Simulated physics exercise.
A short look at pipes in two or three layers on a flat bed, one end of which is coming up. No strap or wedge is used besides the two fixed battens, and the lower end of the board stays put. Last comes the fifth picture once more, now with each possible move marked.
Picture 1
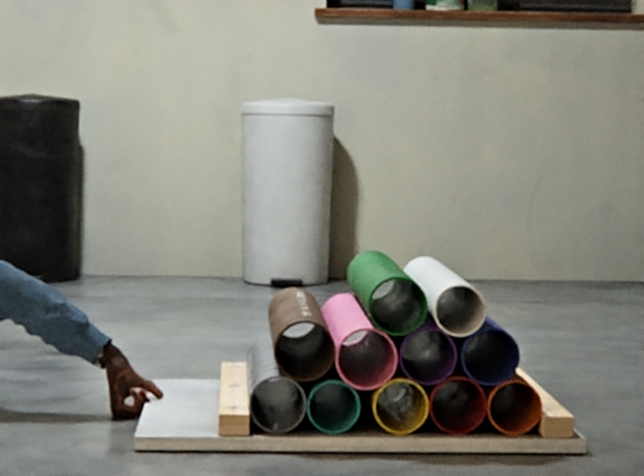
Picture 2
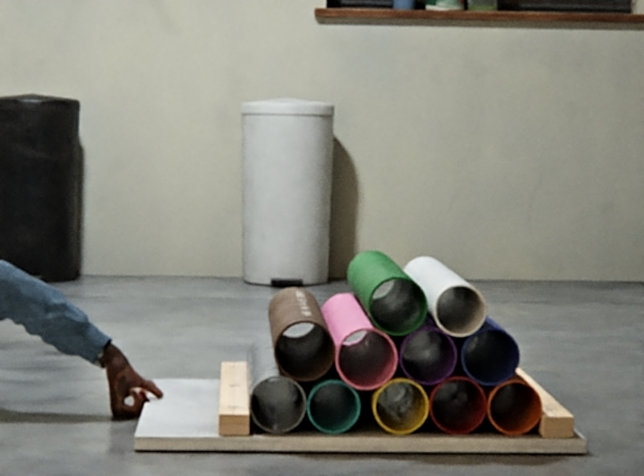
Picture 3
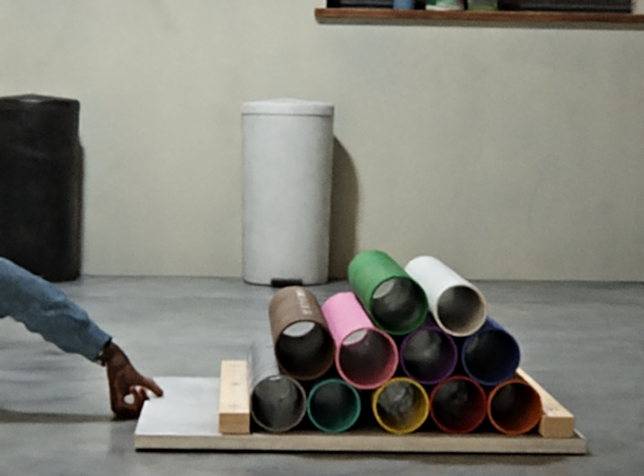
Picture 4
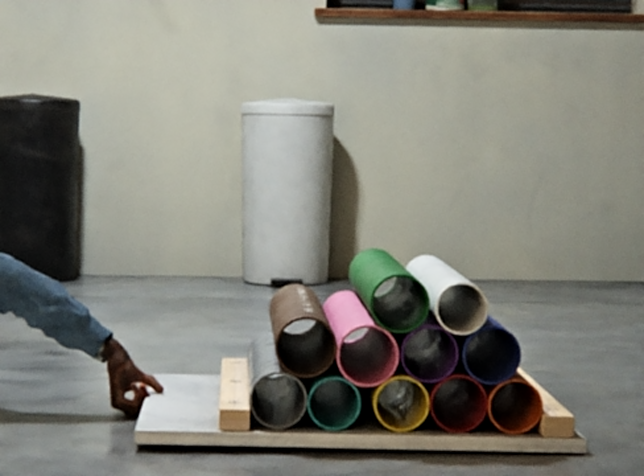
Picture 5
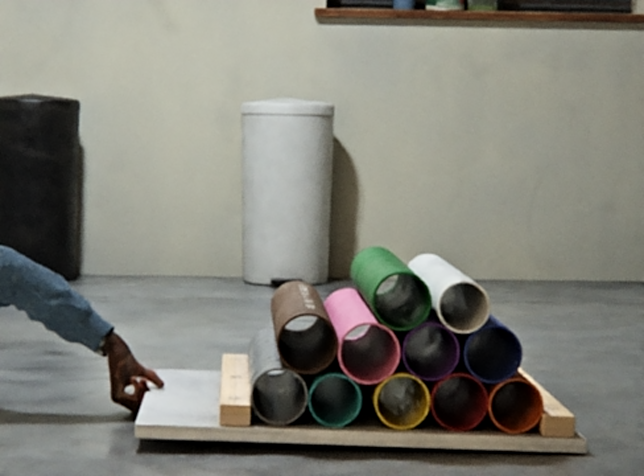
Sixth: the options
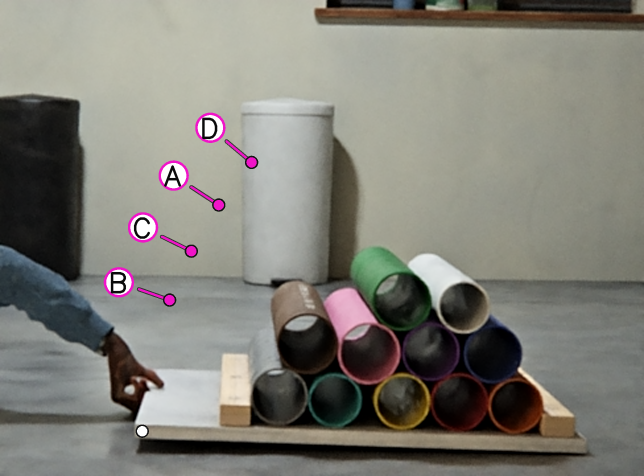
On a grey concrete floor, a hand at the left gripped the end of a flat board stacked with colourful pipes between wooden blocks, then raised that end very slightly, the pile staying together.
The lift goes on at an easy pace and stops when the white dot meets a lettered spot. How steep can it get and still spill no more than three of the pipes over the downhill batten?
At most to B.
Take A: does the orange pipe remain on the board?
The orange pipe: Yes.
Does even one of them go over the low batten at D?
Yes.
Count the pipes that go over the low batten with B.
The count is none.
On the marked copy, A at (219, 205); B at (170, 300); C at (191, 251); D at (251, 162); the white dot at (142, 431).
With B. Early on, board at 14°.
Further on, board at 19°.
At the end, board at 19°, none over the low batten.
As for the rest, A six over the low batten; C six over the low batten; D six over the low batten.
